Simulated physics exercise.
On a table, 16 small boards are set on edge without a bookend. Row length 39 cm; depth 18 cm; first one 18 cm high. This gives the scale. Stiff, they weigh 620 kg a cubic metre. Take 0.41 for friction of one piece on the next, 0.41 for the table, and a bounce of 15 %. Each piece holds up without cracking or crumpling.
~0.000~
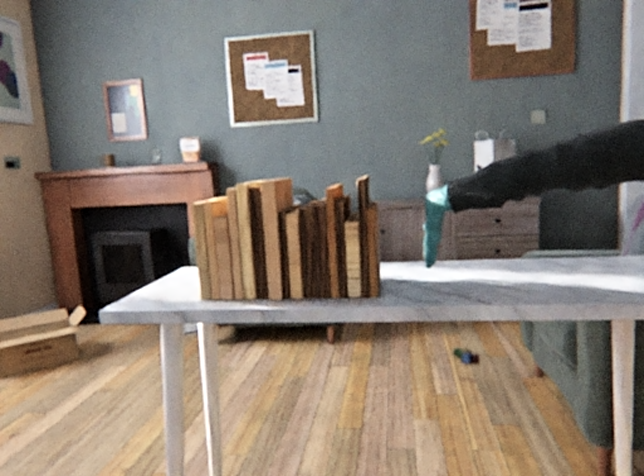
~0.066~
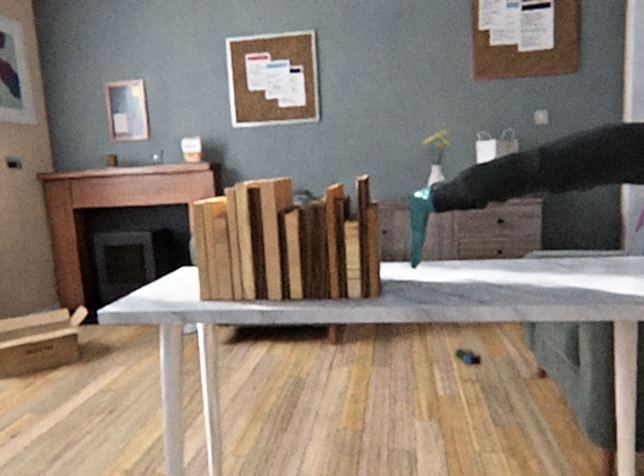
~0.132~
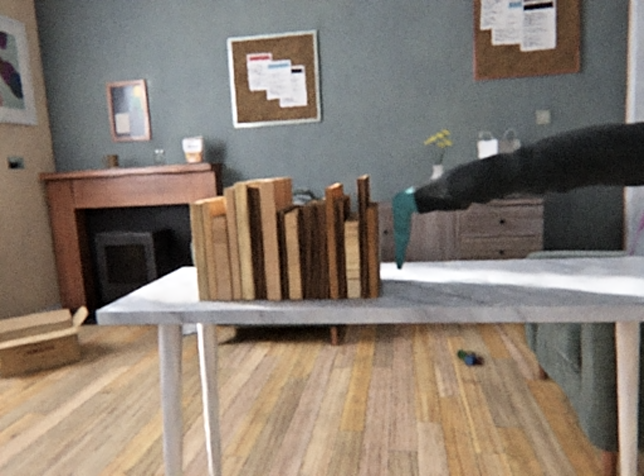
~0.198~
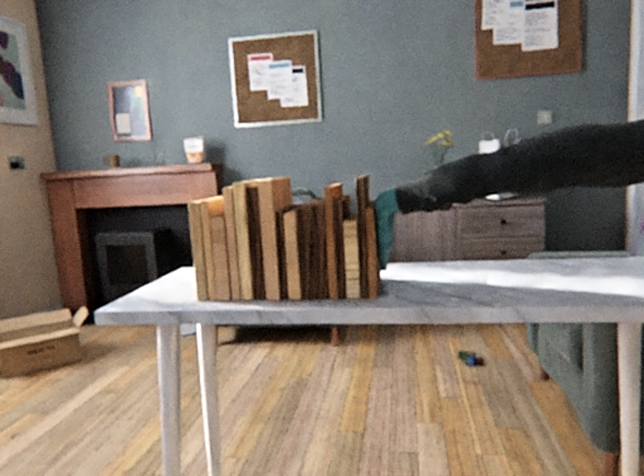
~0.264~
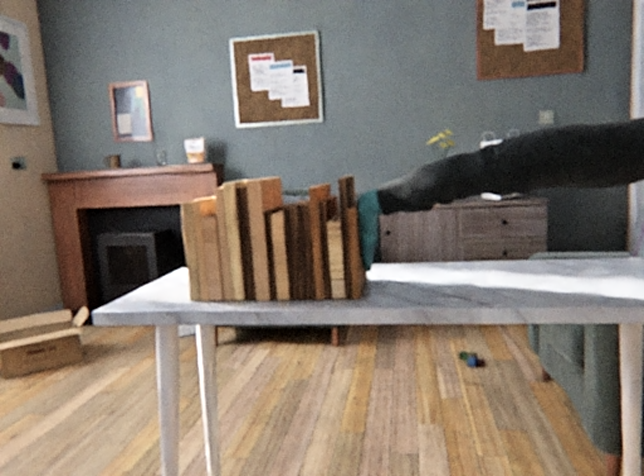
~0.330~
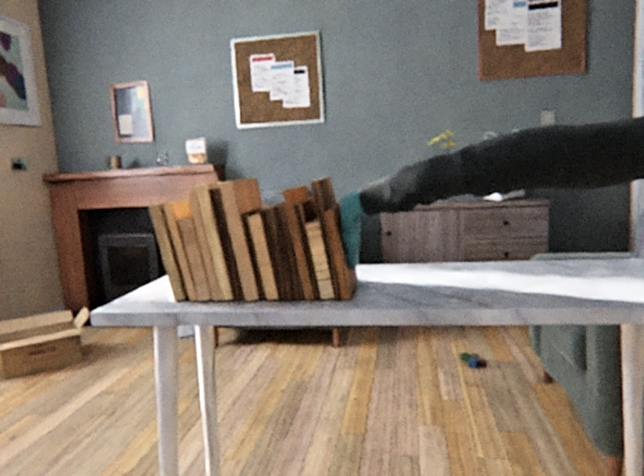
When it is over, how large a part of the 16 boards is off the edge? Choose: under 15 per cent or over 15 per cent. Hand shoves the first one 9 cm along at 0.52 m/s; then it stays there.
Result - fewer than 15 in 100 off the edge.
After 0.39 s, none of the 16 boards off the edge, 16 disturbed.
After 0.90 s, 1 of the 16 boards off the edge.
In the end (1.1 s), 1 of the 16 boards off the edge. That is 6 per cent.
